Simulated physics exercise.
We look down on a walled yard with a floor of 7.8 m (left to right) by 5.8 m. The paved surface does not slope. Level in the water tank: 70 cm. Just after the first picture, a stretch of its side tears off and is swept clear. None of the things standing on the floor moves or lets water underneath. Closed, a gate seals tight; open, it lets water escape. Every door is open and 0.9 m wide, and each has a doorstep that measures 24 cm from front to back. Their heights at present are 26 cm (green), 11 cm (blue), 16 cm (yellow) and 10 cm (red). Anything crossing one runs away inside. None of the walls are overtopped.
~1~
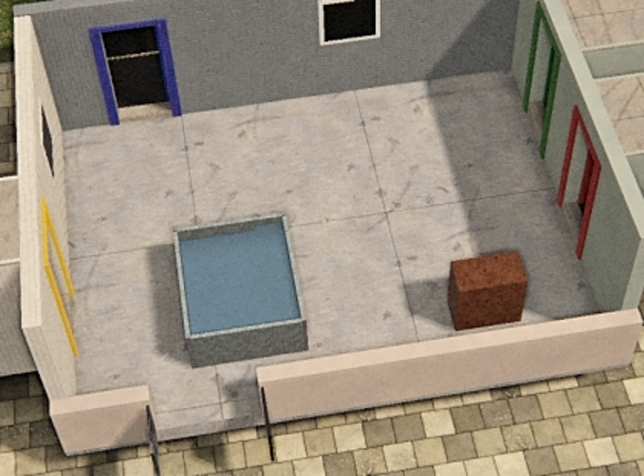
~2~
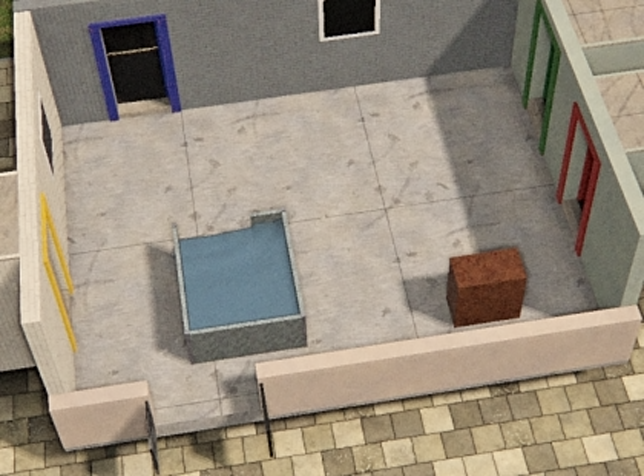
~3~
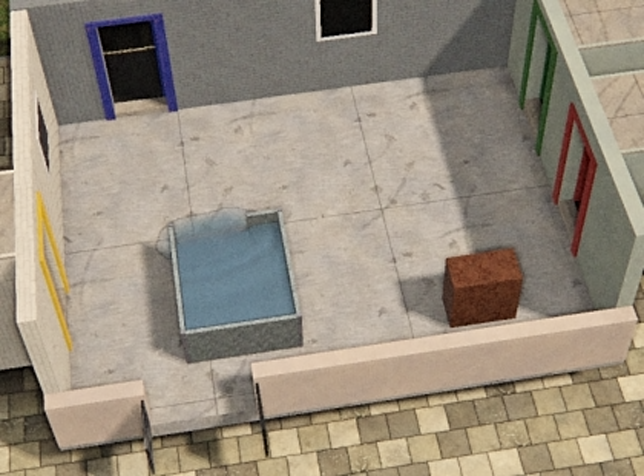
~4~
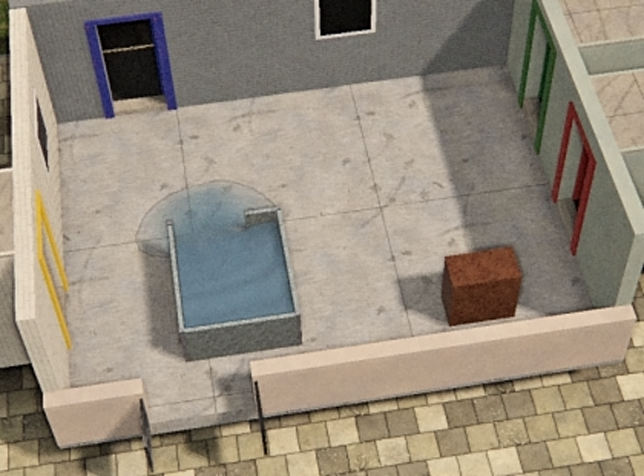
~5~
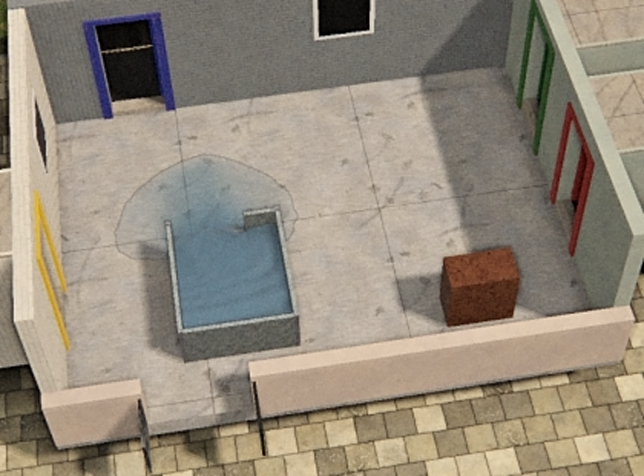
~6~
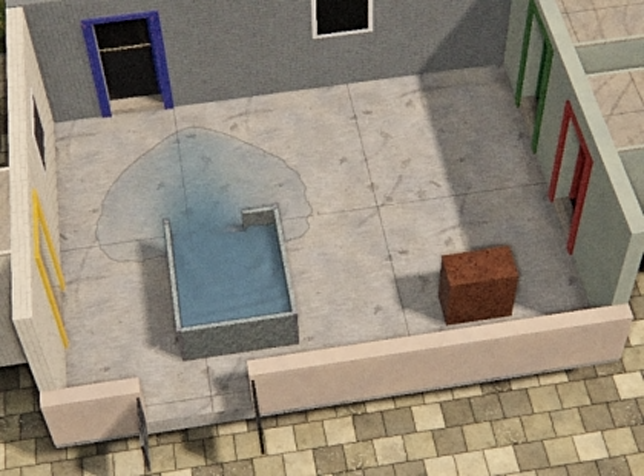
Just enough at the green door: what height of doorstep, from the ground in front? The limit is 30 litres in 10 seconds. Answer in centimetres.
Some 6 cm.
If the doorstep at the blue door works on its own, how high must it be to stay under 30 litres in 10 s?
For the blue door, about 21 cm.
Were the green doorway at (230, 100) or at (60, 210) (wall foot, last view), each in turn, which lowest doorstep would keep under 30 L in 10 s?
Roughly 19 cm, then roughly 8.0 cm.
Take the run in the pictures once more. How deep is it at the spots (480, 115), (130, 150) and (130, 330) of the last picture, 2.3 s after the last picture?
Taking the spots in order: About 0, 11 and 0 centimetres.
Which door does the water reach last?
Final door: Red.
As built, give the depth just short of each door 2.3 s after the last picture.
Lab note, cm: Green 0; blue 22; yellow 0; red 0.
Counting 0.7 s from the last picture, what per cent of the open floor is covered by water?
Roughly 25 percent of the floor.
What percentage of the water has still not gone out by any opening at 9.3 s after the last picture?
Some 88 %.
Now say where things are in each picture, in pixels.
In the first picture, the water tank at (238, 277) is whole and still, 70 cm deep; the green door at (541, 90) is dry.
In the second picture, the front is at a hidden place, 0.3 m from the gap on the far side; 0.2 m2 of floor is wet, 70 cm left at the back.
In the third picture, the front is at (223, 212), 0.8 m from the gap on the far side; 0.9 m2 of floor is wet, 70 cm left at the back.
In the fourth picture, the gap is on the far side, the front 1.3 m out at (207, 186); the back of the water tank holds 69 cm.
In the fifth picture, the gap is on the far side, the front 1.9 m out at (198, 160); the back of the water tank holds 60 cm.
In the sixth picture, the front is at (186, 133), 2.5 m from the gap on the far side; 5.4 m2 of floor is wet, 59 cm left at the back; 4.1 m in a straight line remain to the green door at (533, 85).
Then, 0.7 s after the last picture water covers 25 % of the floor, deepest (32 cm) near (200, 239); it has not reached the green door.
Then, 2.3 s after the last picture water covers 35 % of the floor, deepest (26 cm) near (55, 124); it has not reached the green door.
Then, 9.3 s after the last picture water covers 85 % of the floor, deepest (12 cm) near (599, 338); 7 cm at the green door, 0 litres in over its 26 cm doorstep.
At the green door as built, the water peaked near 11 cm, 3.7 s after the last picture.
Run again over the same 10 s with other heights there, 40 litres in over 5.5 cm, 13 litres over 7.5 cm. The limit of 30 litres is kept from about 6 cm up.
